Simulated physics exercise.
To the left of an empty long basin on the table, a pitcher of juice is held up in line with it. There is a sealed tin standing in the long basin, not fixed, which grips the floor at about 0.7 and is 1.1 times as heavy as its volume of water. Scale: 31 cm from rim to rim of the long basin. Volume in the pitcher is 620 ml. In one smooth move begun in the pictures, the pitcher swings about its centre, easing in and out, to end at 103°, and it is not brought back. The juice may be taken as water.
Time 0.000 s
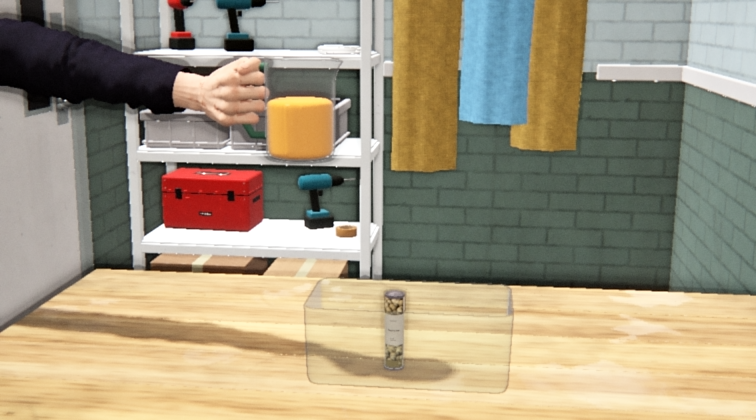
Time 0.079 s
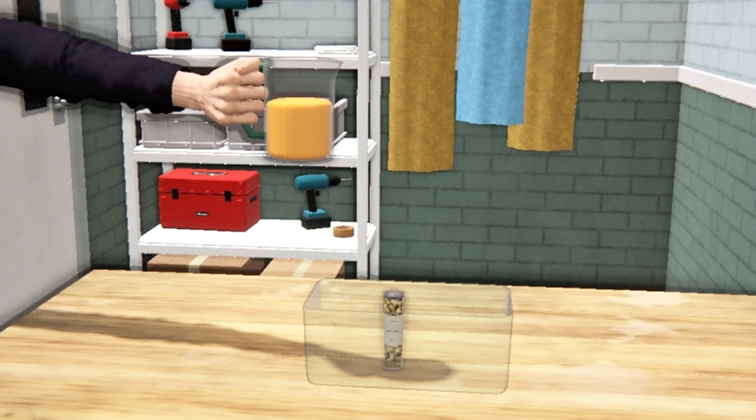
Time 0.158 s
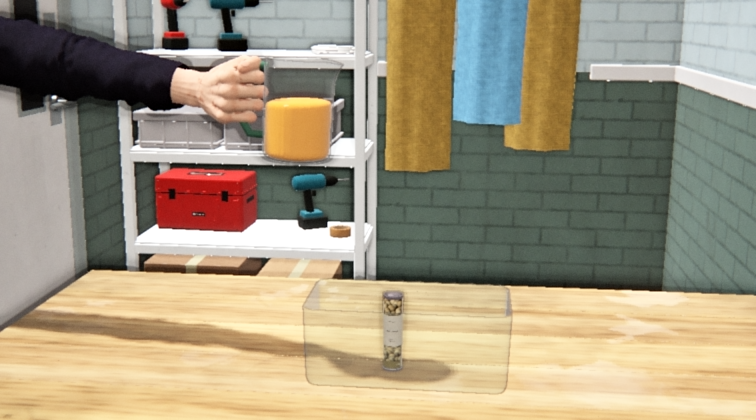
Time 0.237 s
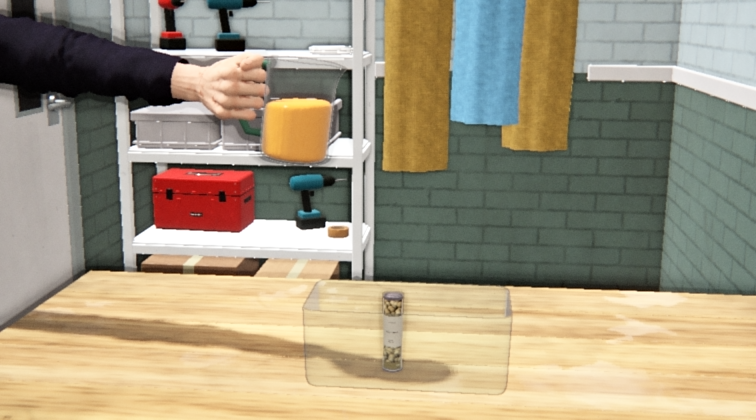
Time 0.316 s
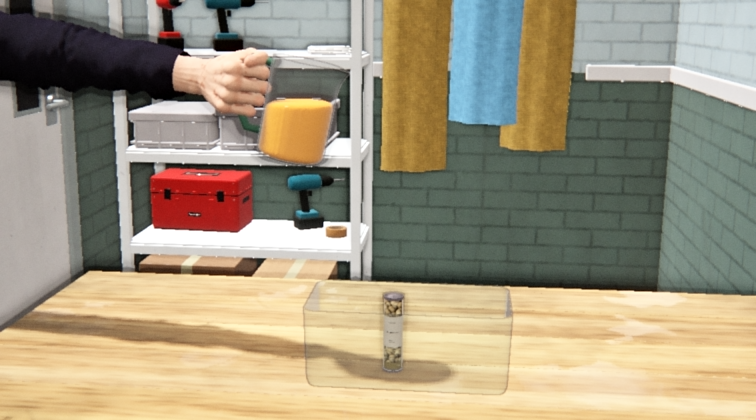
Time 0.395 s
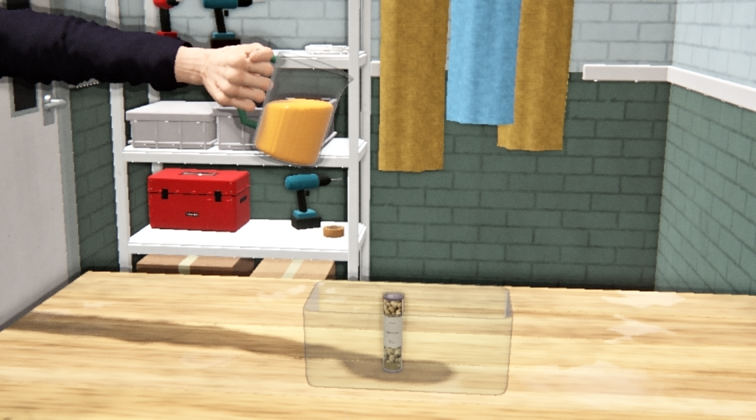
A hand holds a pitcher of orange juice and tilts it slightly to the right.
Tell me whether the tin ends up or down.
It manages to stay erect.
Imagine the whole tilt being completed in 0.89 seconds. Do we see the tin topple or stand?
The tin remains upright.
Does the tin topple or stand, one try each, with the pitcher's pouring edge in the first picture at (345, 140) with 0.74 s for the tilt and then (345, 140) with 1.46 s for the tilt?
The tin overturns the first time and overturns the second time.
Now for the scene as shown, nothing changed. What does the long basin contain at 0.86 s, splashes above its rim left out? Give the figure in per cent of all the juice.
Fraction in basin: Approx. 0%.
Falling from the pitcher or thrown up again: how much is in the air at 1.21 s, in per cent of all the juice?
Near 34 percent.
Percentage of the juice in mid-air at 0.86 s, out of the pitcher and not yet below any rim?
I'd say close to 2 per cent.
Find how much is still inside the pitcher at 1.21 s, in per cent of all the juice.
Around 50 in a hundred.
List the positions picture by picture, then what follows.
It leans 0°; its right rim is at (343, 60); the juice meets the walls at (269, 101) and (333, 102); the long basin's rim runs from (312, 293) to (512, 302); the tin's top is at (395, 297), in the first picture.
It leans 1°; its right rim is at (343, 61); the juice meets the walls at (268, 102) and (331, 103), in the second picture.
It leans 3°; its right rim is at (344, 63); the juice meets the walls at (268, 102) and (332, 103), in the third picture.
It leans 7°; its right rim is at (347, 67); the juice meets the walls at (267, 103) and (332, 104), in the fourth picture.
It leans 11°; its right rim is at (351, 72); the juice meets the walls at (268, 104) and (333, 105), in the fifth picture.
It leans 18°; its right rim is at (354, 78); the juice meets the walls at (266, 105) and (334, 105), in the sixth picture.
After 0.86 s the tilt is 66° and 98 per cent is still to pour; the tin stands where it began.
After 1.21 s the tilt is 96° and 50 per cent is still to pour; the tin stands where it began.
After 1.57 s the tilt is 103° and 8 per cent is still to pour; the tin stands where it began.
After 1.96 s the tilt is 103° and 0 per cent is still to pour; the tin stands where it began.
In the end the tin stands where it began.
